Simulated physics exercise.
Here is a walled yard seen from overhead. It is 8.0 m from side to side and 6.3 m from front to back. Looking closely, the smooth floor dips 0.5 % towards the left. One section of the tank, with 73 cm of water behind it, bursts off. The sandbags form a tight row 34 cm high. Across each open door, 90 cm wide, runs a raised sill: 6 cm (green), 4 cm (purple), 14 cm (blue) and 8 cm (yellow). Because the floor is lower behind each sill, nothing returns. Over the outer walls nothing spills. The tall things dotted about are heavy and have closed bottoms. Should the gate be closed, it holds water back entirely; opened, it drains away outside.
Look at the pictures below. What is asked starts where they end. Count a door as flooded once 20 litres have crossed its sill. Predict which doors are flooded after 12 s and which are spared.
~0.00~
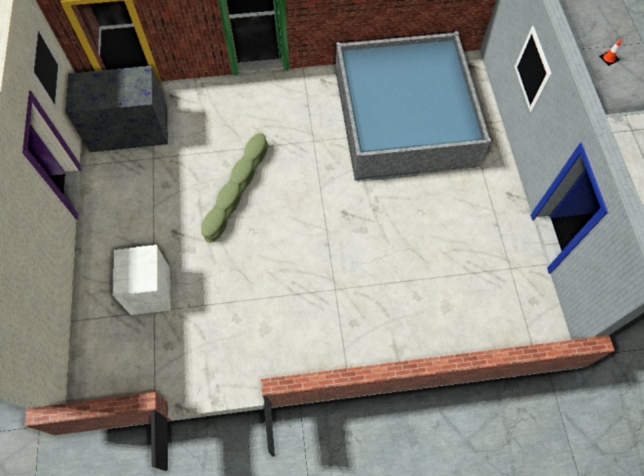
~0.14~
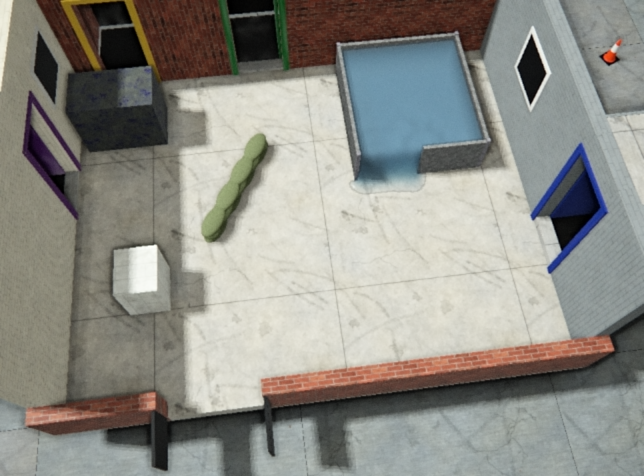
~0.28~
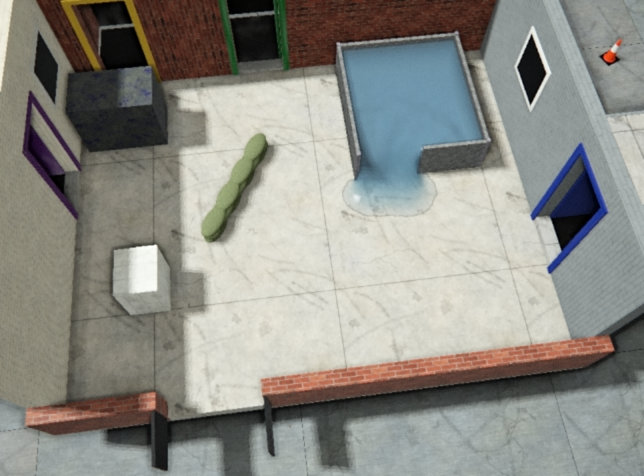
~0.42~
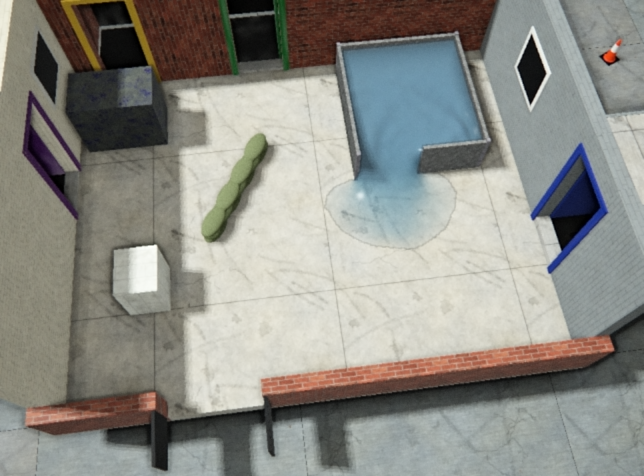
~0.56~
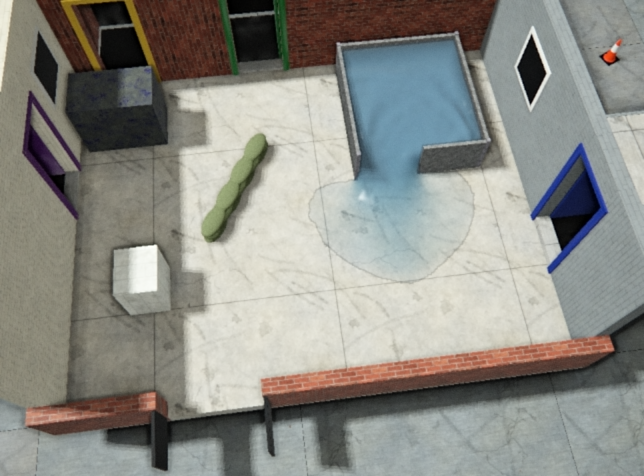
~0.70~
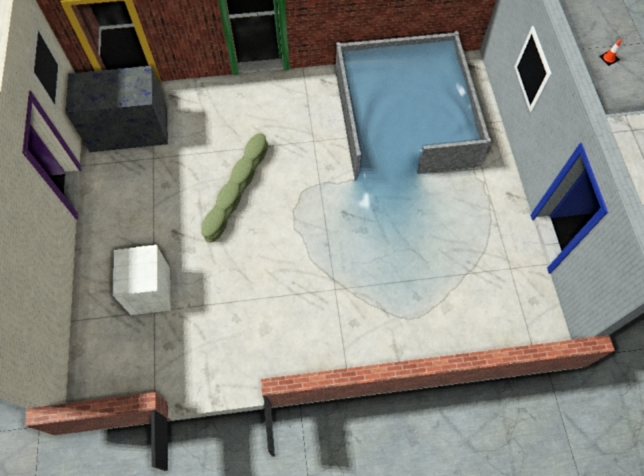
The green door is spared, the purple door is flooded, the blue door is spared, the yellow door is spared.
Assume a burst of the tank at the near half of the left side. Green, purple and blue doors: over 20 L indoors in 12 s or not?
Then green would come out on the high side, purple on the high side and blue on the low side.
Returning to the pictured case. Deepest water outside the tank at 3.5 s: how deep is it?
Roughly 30 cm.
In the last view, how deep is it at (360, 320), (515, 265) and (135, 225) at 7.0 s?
Taking the spots in order: 13 cm, 9 cm, 3 cm.
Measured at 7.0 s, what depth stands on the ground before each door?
Depths in cm: Green 0, purple 4, blue 9, yellow 1.
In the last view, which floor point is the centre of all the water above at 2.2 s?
Roughly (397, 183).
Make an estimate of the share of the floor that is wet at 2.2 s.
Wet share: Near 40 percent.
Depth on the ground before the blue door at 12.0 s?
Looks like about 5.5 cm at that spot.
After 1.4 s water covers 30 % of the floor and is deepest (43 cm) near (379, 183); green door not reached, purple door not reached, blue door 1 cm at the sill, 0 L in, yellow door not reached.
After 2.2 s water covers 40 % of the floor and is deepest (36 cm) near (570, 349); green door not reached, purple door not reached, blue door 3 cm at the sill, 0 L in, yellow door not reached.
After 3.5 s water covers 50 % of the floor and is deepest (30 cm) near (68, 390); green door not reached, purple door not reached, blue door 11 cm at the sill, 0 L in, yellow door not reached.
After 7.0 s water covers 75 % of the floor and is deepest (17 cm) near (138, 326); green door not reached, purple door 4 cm at the sill, 0 L in, blue door 9 cm at the sill, 0 L in, yellow door 1 cm at the sill, 0 L in.
After 12.0 s water covers 95 % of the floor and is deepest (12 cm) near (67, 402); green door 9 cm at the sill, 8 L in, purple door 10 cm at the sill, 49 L in, blue door 6 cm at the sill, 0 L in, yellow door 7 cm at the sill, 0 L in.
